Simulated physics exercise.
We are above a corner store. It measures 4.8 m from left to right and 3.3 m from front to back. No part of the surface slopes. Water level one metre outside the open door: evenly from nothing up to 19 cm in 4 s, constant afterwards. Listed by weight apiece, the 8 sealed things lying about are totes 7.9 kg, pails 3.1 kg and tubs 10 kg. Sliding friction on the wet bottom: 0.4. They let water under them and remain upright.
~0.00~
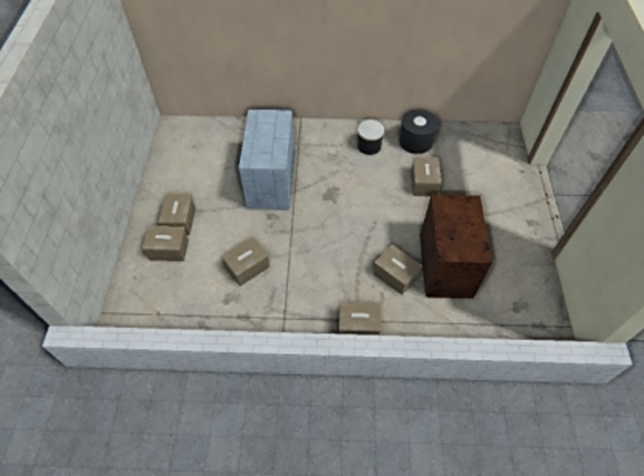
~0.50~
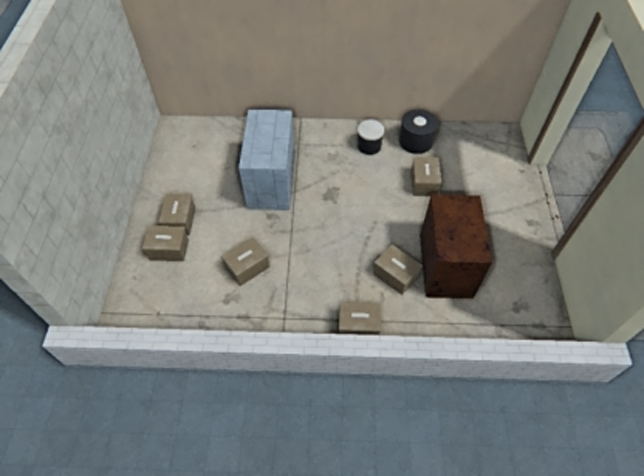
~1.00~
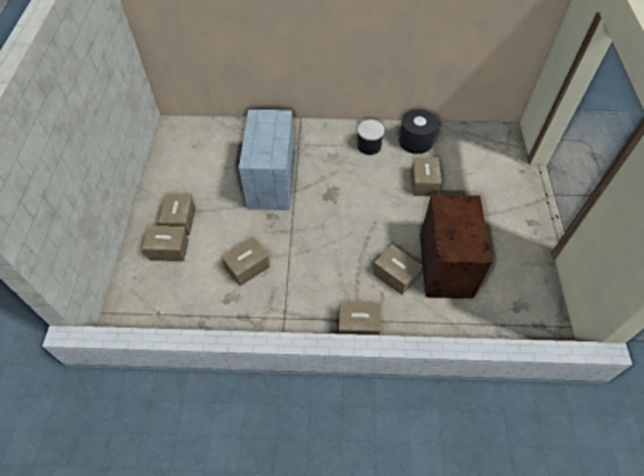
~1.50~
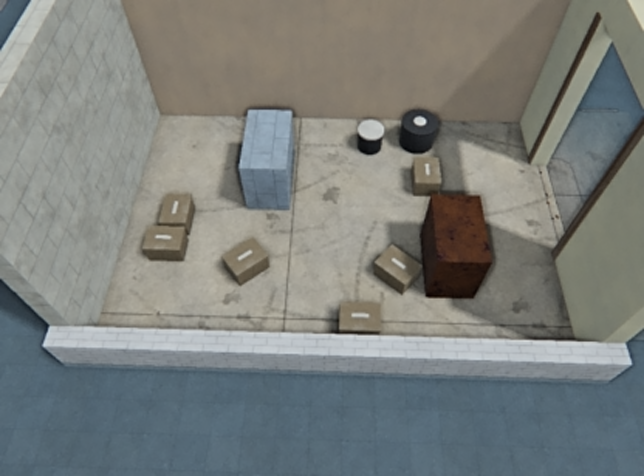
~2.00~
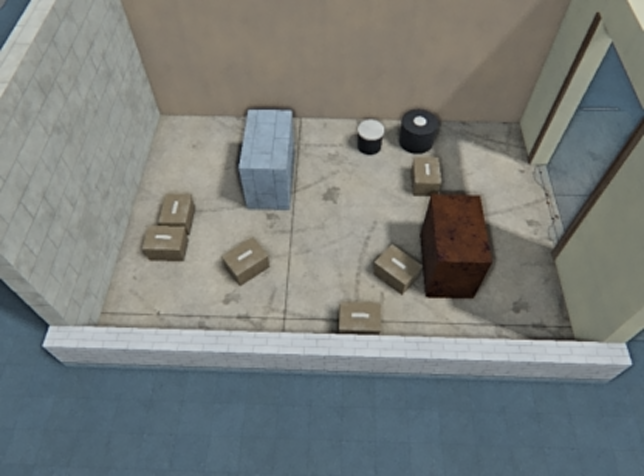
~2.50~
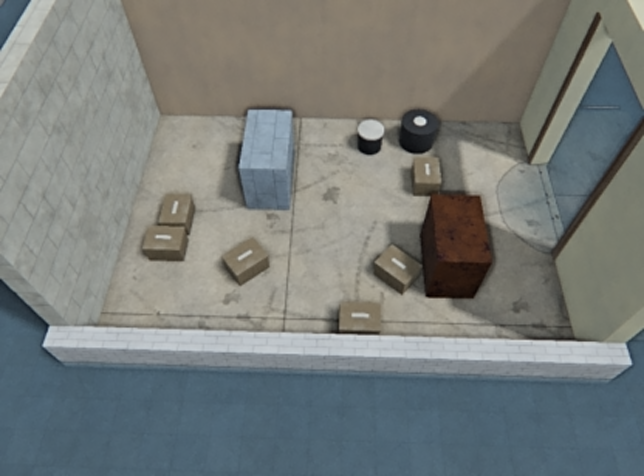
Water spreads over the grey paving outside a small walled room, turning it blue, and by the end a thin, rounded patch edges in through the open doorway at right. Seen from high above the front wall by a still camera, the room has a pale, cracked floor. A blue-grey block, a rusty brown block, two dark round containers and six tan boxes all stay put.
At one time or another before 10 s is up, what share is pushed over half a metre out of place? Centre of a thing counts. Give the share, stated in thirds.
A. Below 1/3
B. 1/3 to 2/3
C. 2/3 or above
The answer is B.
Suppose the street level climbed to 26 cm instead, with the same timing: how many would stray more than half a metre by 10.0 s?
I count 6 of them in that case.
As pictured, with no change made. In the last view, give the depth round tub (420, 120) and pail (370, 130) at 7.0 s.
About 10 and 5 cm.
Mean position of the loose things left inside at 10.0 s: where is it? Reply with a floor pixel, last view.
Mean position: Approximately (235, 253).
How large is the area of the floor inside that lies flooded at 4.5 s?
The covered patch comes to about 5.0 m2.
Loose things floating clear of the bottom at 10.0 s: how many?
That would be 5 of them.
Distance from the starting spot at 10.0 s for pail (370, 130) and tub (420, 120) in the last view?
First 250 cm, then 300 cm.
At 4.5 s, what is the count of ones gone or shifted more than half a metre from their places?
Tally: 0.
After 3.5 s 0 of 8 are over 50 cm from their spots; 0 afloat.
After 4.5 s 0 of 8 are over 50 cm from their spots; 0 afloat.
After 7.0 s 3 of 8 are over 50 cm from their spots; 3 afloat.
After 10.0 s 3 of 8 are over 50 cm from their spots, and 3 have been at some point; 5 afloat.
